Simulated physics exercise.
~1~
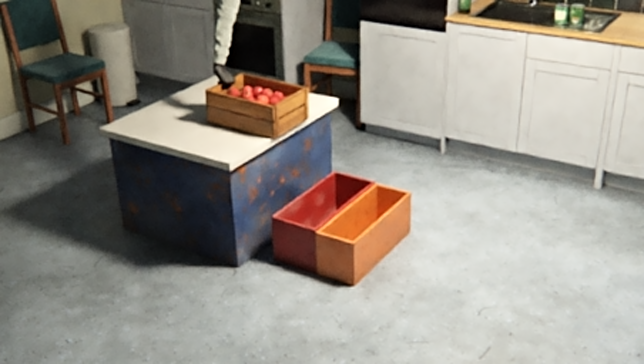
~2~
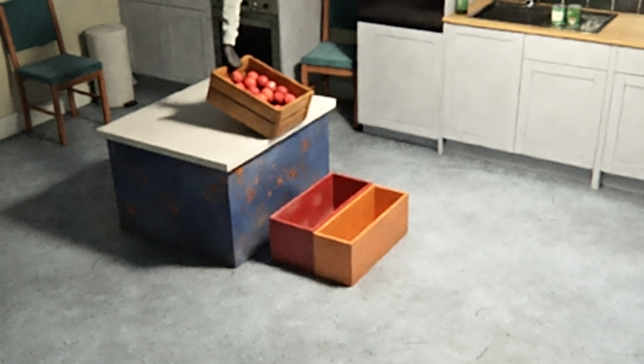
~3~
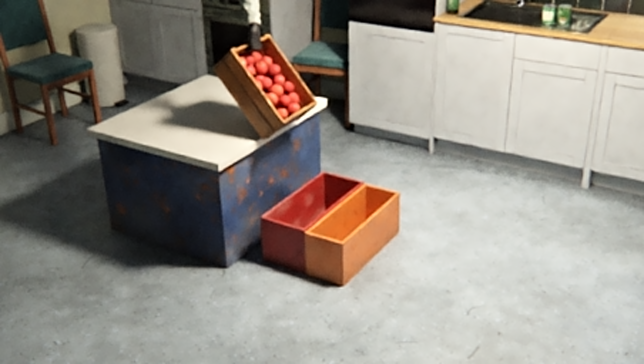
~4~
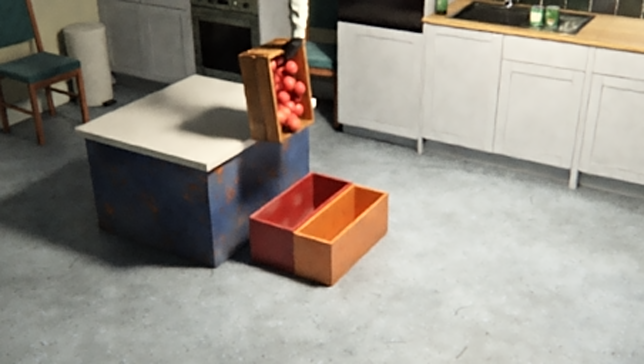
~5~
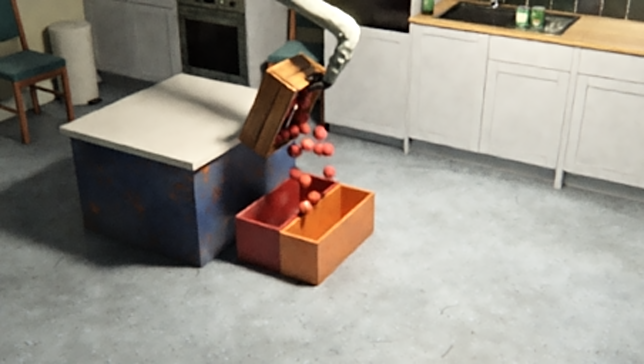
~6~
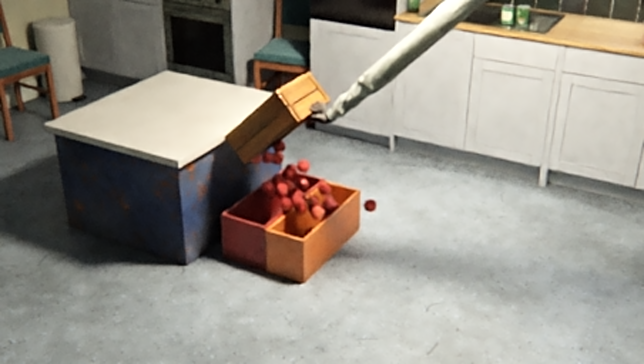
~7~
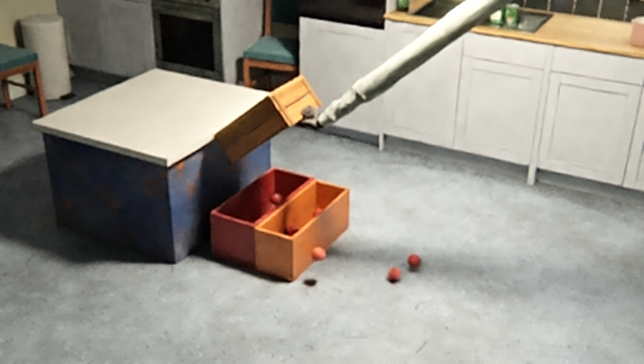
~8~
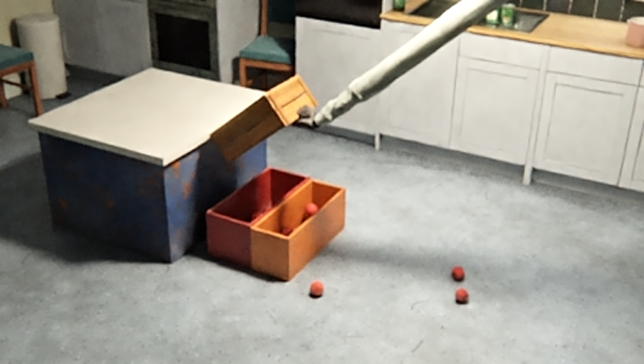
A wooden box of red tomatoes, gripped by a robotic arm, tipped over the edge of a kitchen bench and poured them toward red and orange totes; most dropped inside, while three ended up on the floor beyond the orange one.
